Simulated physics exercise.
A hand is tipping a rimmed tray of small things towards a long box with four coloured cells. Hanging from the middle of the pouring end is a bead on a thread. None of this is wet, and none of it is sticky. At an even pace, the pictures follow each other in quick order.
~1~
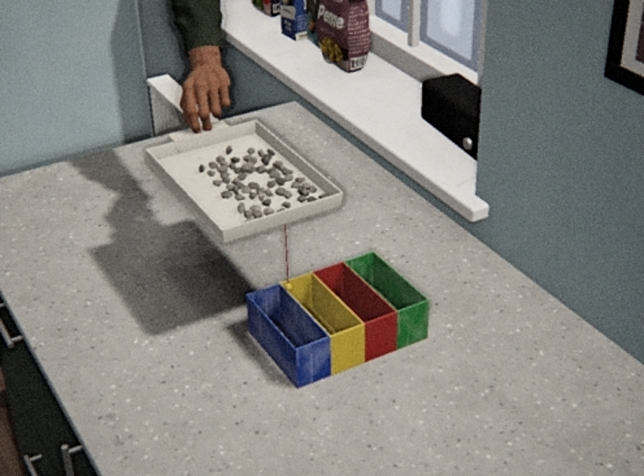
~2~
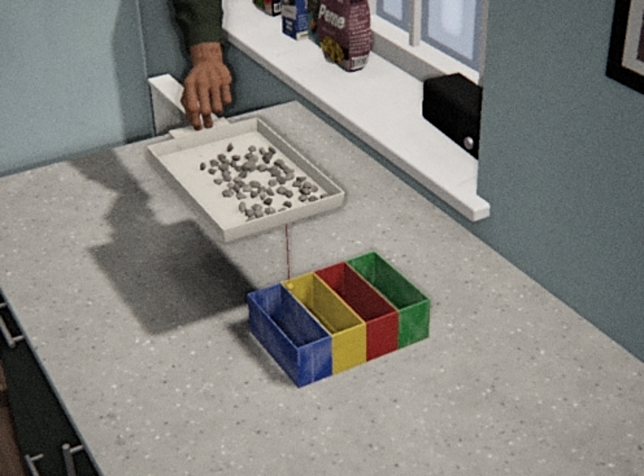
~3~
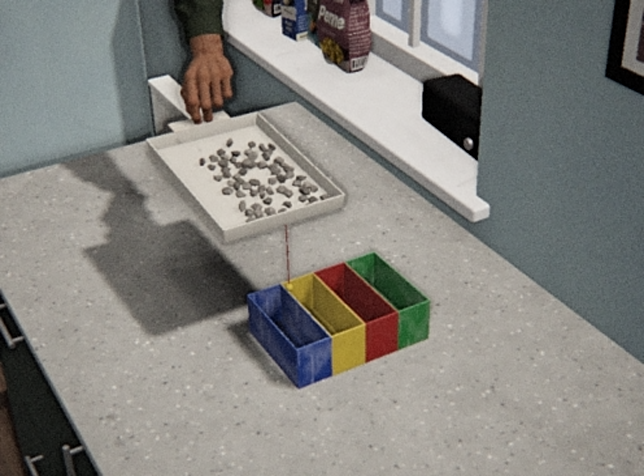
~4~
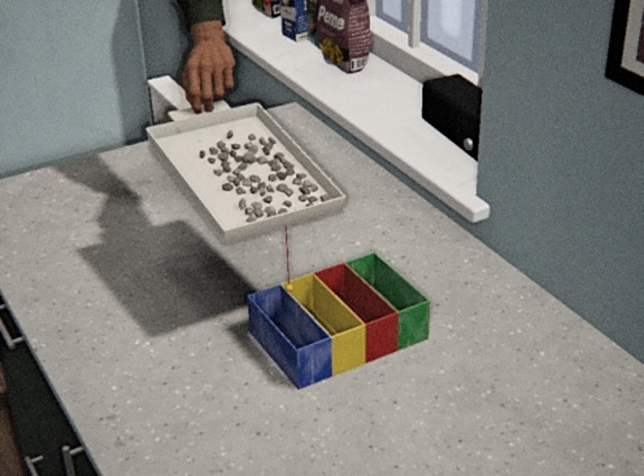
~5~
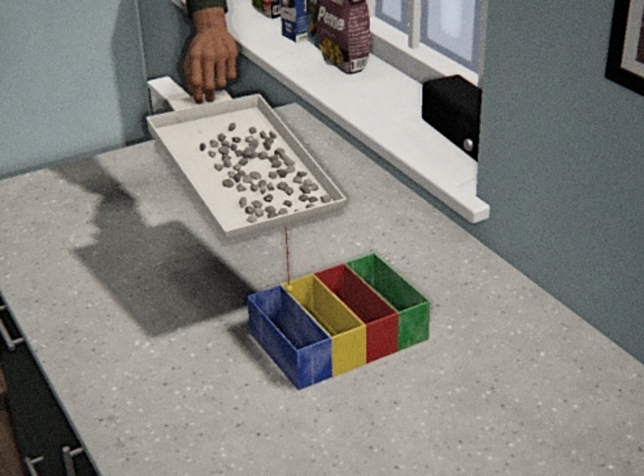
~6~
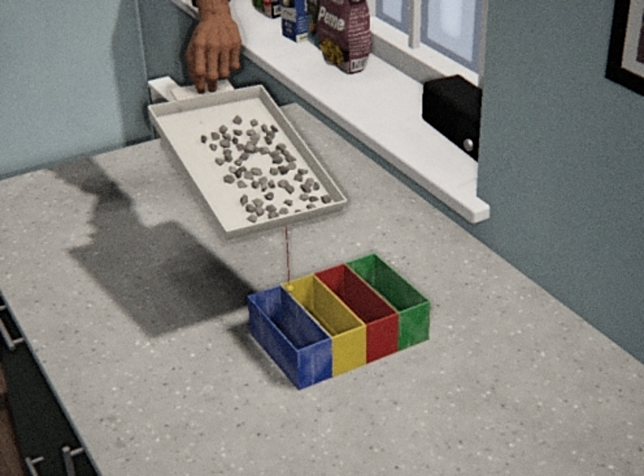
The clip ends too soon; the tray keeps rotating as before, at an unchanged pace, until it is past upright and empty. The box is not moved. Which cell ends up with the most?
The red cell.
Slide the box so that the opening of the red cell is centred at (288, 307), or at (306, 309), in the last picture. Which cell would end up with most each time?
Try 1 - green. Try 2 - green.
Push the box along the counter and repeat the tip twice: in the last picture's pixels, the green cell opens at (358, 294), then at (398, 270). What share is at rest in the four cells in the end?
Result, in turn: 100 %, 90 %.
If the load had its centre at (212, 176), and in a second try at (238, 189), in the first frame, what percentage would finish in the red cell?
Some 40 and then some 40 per cent.
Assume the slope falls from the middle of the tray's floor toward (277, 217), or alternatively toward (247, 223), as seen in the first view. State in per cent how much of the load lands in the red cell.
20 % then 0 %, roughly.
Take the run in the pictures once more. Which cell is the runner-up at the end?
The runner-up is that yellow cell.
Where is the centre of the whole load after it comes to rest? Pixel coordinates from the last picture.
Roughly pixel (354, 338).
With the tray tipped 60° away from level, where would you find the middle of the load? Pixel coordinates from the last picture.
Somewhere about pixel (300, 189).
Soon, tray tipped steeply; all on the tray.
A while on, tray tipped right over; most on the tray; a small part in the red cell; a stray few in the yellow cell; a small part falling or outside the box.
Towards the end, tray tipped past a quarter turn; about half in the red cell; about a quarter in the yellow cell; a small part in the blue cell; a stray few in the green cell; a stray few falling or outside the box.
Finally, tray tipped past a quarter turn; about half in the red cell; about a quarter in the yellow cell; a small part in the blue cell; a stray few in the green cell; a stray few outside the box.
